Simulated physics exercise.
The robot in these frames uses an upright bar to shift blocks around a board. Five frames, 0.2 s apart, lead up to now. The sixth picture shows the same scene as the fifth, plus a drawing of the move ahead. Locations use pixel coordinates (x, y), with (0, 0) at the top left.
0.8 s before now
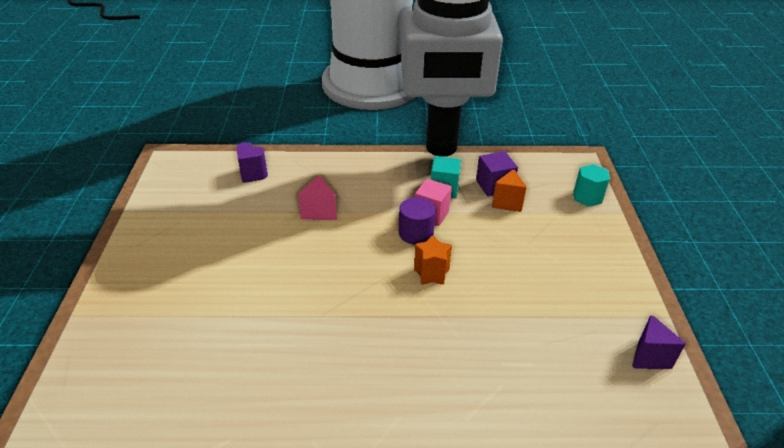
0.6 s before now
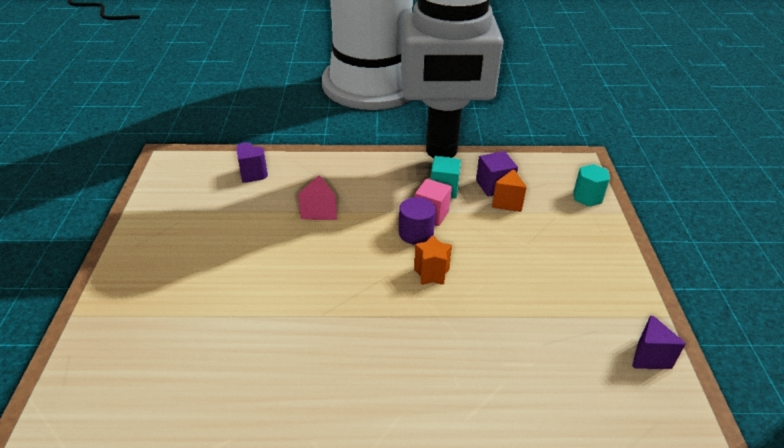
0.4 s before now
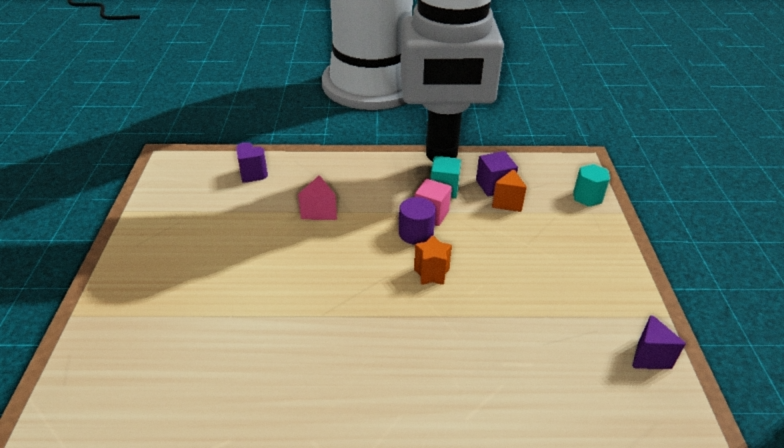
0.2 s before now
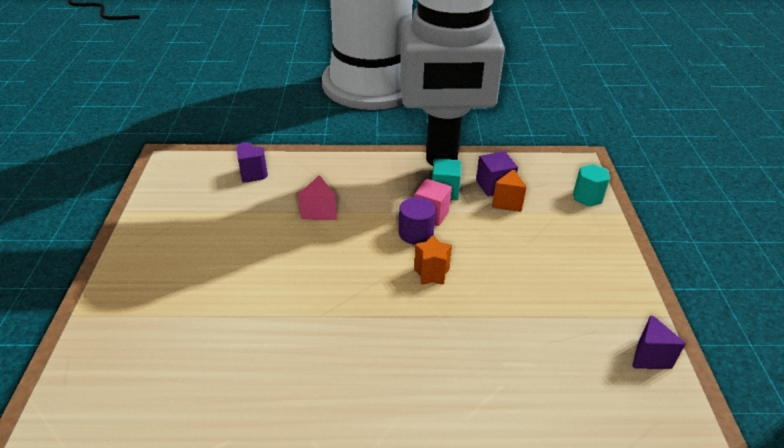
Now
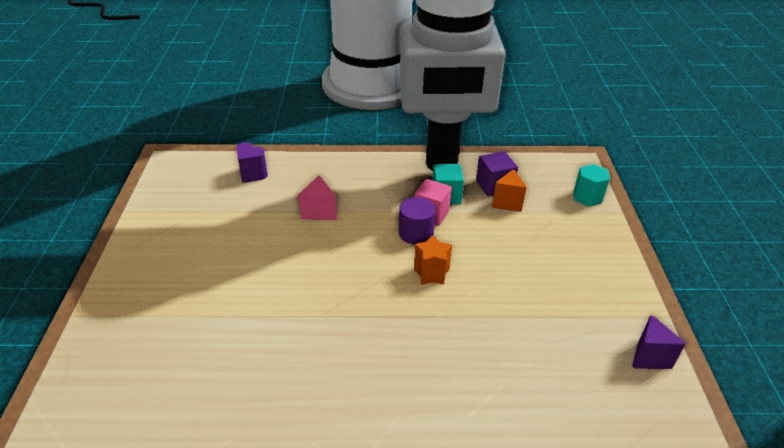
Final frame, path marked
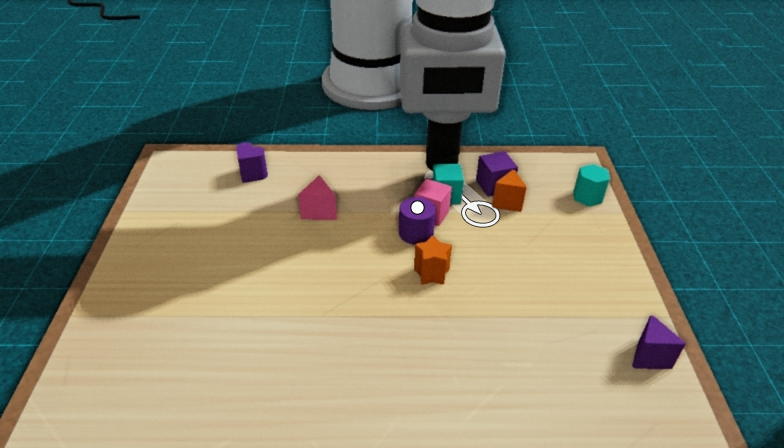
A robot's dark upright bar edges forward and slightly nudges the turquoise block beside a pink one.
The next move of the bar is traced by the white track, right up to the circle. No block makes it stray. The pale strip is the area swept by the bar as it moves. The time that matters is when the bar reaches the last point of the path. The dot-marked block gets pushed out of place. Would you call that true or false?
True - the claim holds.
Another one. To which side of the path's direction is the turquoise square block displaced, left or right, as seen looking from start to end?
Sideways shift: Right.
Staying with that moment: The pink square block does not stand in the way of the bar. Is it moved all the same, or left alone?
Displaced.
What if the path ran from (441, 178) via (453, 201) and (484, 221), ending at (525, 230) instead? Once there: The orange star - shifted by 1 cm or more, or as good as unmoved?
At the end of the path, it will still be in place.
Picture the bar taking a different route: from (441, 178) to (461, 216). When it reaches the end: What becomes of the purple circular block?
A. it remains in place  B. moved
Choice B: Moved.
The line goes from (441, 178) to (481, 214); the dot is on the purple circular block.
On the path given first. Halfway along, bar (462, 182); purple circular block (410, 216); pink square block (434, 202), turned 25° clockwise; turquoise square block (462, 191), turned 30° clockwise.
At the end, bar (483, 201); purple circular block (406, 218); pink square block (435, 207), turned 45° clockwise; turquoise square block (472, 211), turned 60° clockwise; orange three-sided block unmoved.
